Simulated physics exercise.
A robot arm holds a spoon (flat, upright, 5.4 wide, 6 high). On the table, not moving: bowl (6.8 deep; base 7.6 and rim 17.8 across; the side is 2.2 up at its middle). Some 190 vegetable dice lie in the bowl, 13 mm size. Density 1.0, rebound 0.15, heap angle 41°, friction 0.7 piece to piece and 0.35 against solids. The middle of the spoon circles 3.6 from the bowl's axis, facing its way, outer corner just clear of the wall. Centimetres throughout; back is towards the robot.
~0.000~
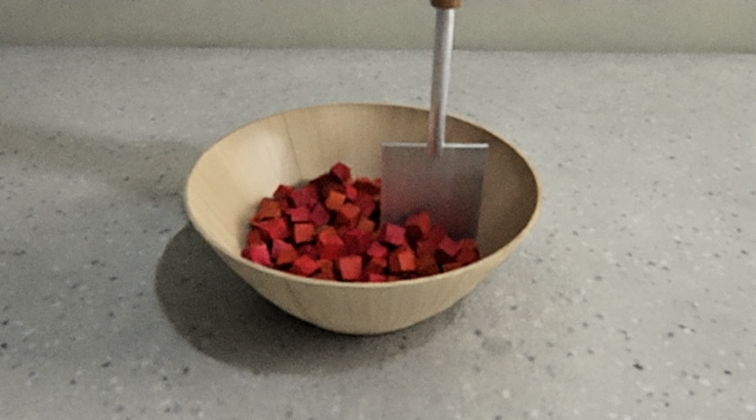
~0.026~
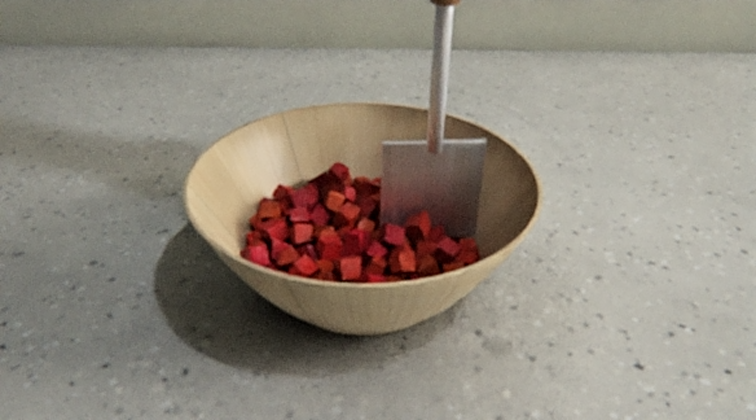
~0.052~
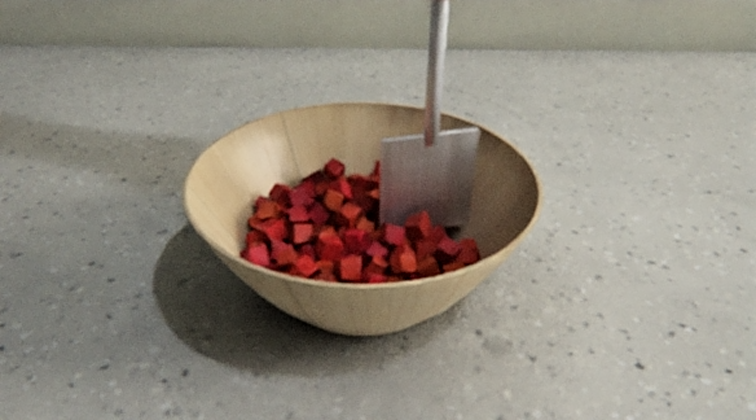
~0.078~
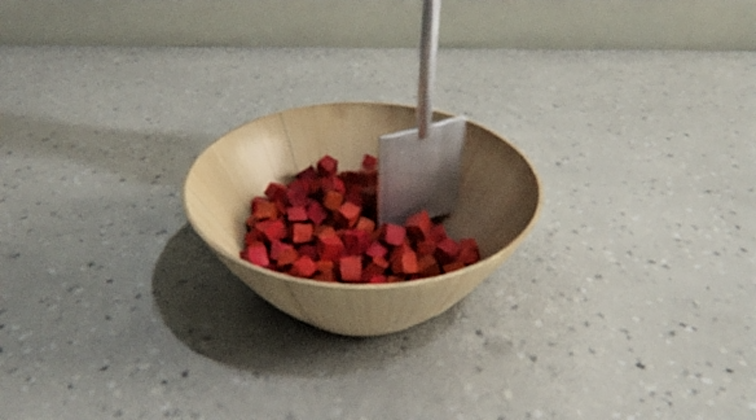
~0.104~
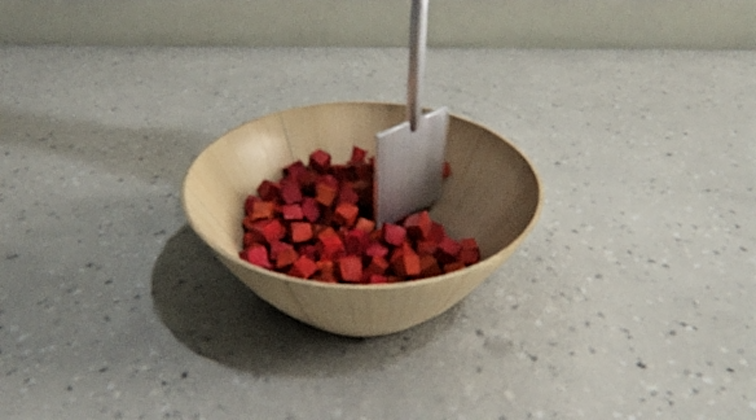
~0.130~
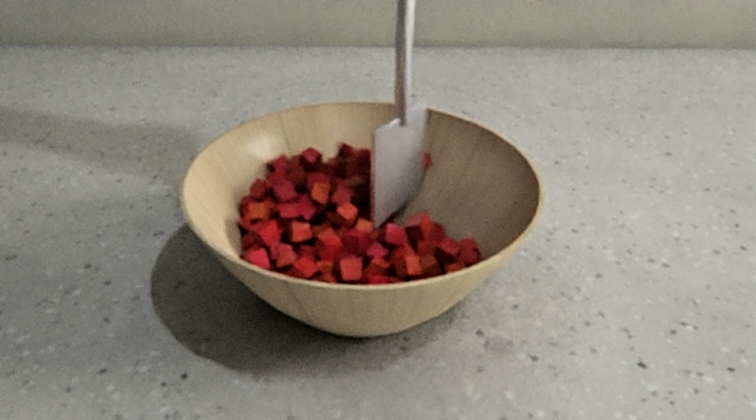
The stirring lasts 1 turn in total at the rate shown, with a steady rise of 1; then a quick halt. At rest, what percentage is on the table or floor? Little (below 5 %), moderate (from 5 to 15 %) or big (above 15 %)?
Answer: Moderate; from 5 to 15 % of the vegetable dice finish on the table or floor.
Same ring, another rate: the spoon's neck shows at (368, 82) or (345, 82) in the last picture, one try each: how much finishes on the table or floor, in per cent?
About 20 and 25 per cent.
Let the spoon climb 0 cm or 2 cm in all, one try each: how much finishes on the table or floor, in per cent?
Some 15 and 5 per cent.
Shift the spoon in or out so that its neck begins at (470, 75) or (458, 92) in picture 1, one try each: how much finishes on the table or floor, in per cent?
Some 0 and 0 per cent.
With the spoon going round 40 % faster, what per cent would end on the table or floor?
Then about 20 per cent.
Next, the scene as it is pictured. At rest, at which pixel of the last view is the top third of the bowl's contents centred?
Around (439, 170).
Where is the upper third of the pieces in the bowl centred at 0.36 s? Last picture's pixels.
Around (263, 228).
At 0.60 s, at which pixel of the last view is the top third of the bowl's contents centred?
At about (465, 226).
After 0.36 s, 173° round, highest piece 8 above the table; 193 in the bowl.
After 0.60 s, 291° round, highest piece 8 above the table; 188 in the bowl, 4 on the table or floor, 1 in flight or on the tool.
After 0.91 s, 0° round, highest piece 8 above the table; 179 in the bowl, 13 on the table or floor, 1 in flight or on the tool.
After 1.61 s, 0° round, highest piece 7 above the table; 179 in the bowl, 14 on the table or floor.
At rest, 179 in the bowl, 14 on the table or floor. That is 7 % on the table or floor.
